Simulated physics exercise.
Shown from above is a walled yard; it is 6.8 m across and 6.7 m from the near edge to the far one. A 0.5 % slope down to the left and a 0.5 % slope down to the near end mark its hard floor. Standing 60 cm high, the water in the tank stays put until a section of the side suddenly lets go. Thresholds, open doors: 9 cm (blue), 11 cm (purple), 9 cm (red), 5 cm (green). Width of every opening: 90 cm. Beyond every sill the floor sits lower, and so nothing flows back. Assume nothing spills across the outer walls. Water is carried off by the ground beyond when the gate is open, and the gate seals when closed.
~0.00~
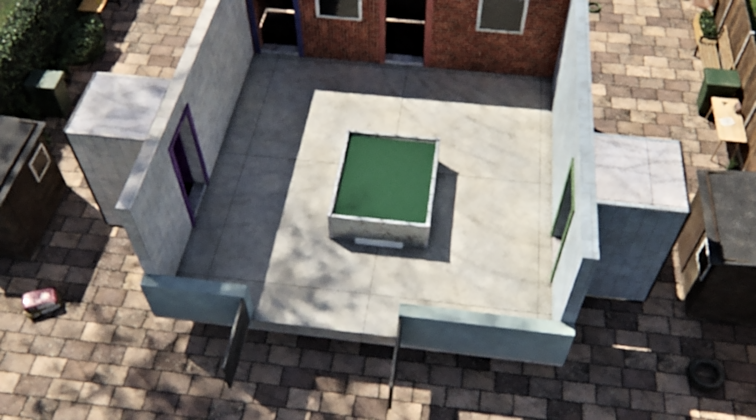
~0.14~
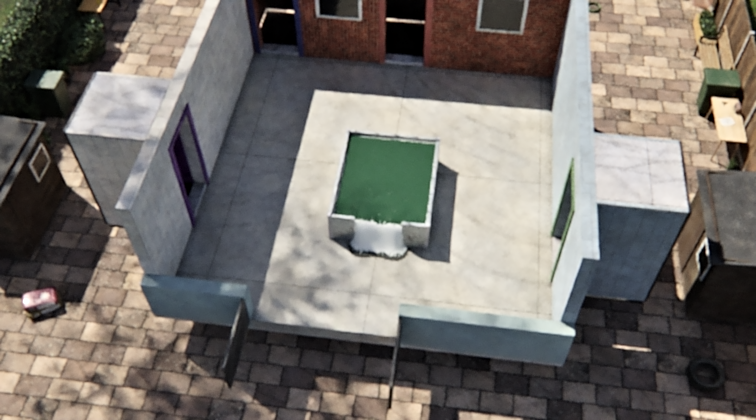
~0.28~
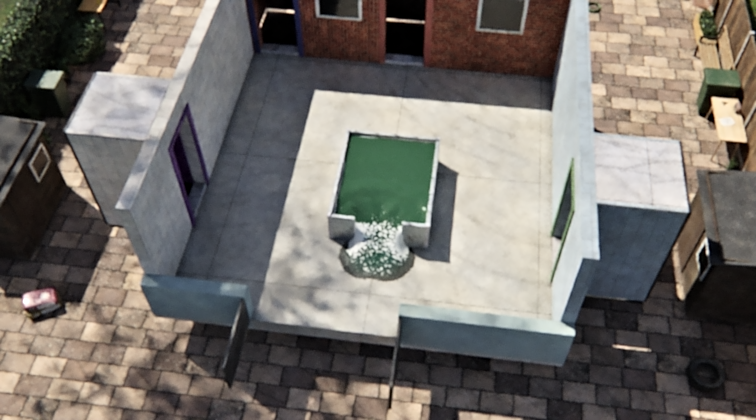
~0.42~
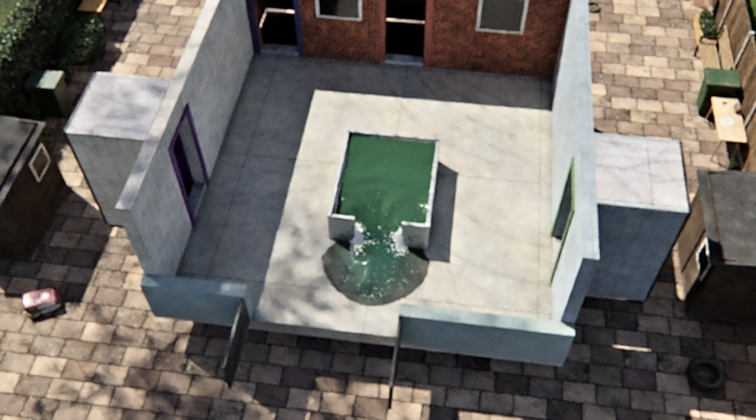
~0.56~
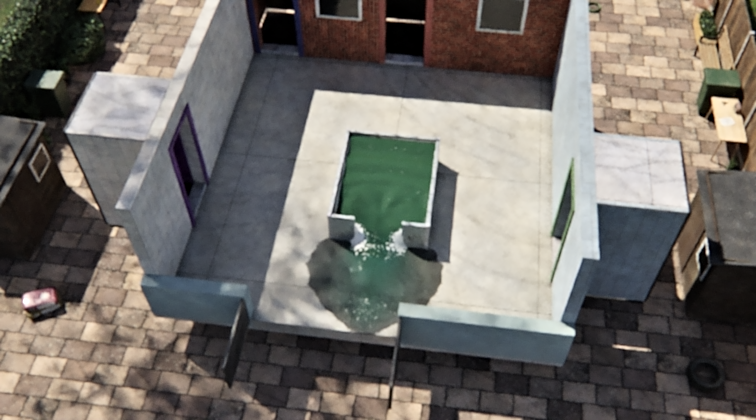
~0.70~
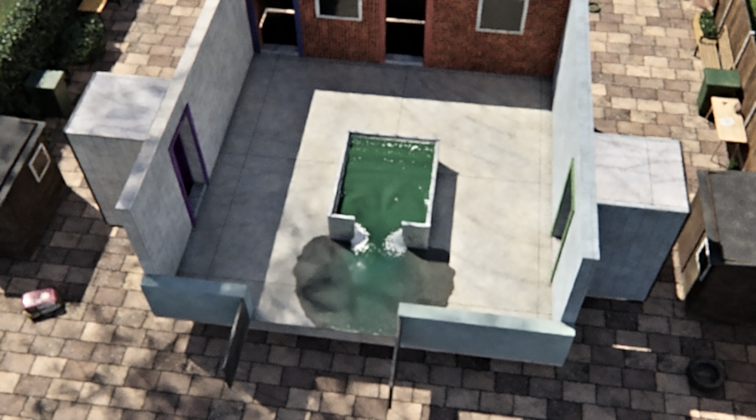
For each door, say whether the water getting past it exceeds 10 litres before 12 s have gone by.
By that time: The blue door stays at or below 10 litres; the purple door stays at or below 10 litres; the red door stays at or below 10 litres; the green door stays at or below 10 litres.
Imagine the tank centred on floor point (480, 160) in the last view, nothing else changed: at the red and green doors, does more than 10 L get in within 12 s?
So the red door keeps within it and the green door tops the limit.
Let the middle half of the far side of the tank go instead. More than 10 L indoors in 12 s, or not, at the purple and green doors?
So purple ends up short of it and green ends up short of it.
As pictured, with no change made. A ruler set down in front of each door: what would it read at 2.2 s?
In cm: Blue 0, purple 0, red 0, green 0.
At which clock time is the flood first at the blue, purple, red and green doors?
Blue not in the 12 s, purple 5.5 s, red 10.5 s, green 2.6 s.
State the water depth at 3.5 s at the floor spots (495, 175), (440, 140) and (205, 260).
Depths in turn: Roughly 0, 0 and 1 centimetres.
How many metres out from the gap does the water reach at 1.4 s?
Distance: Approx. 3.0 m.
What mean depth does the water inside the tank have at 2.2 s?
The mean depth is around 35 cm.
After 1.4 s water covers 15 % of the floor and is deepest (36 cm) near (379, 246); blue door not reached, purple door not reached, red door not reached, green door not reached.
After 2.2 s water covers 15 % of the floor and is deepest (28 cm) near (379, 246); blue door not reached, purple door not reached, red door not reached, green door not reached.
After 3.5 s water covers 20 % of the floor and is deepest (22 cm) near (379, 246); blue door not reached, purple door not reached, red door not reached, green door 6 cm at the sill, 0 L in.
After 7.0 s water covers 40 % of the floor and is deepest (12 cm) near (379, 246); blue door not reached, purple door 1 cm at the sill, 0 L in, red door not reached, green door 4 cm at the sill, 1 L in.
After 12.0 s water covers 50 % of the floor and is deepest (6 cm) near (379, 246); blue door not reached, purple door 1 cm at the sill, 0 L in, red door 2 cm at the sill, 0 L in, green door 2 cm at the sill, 1 L in.
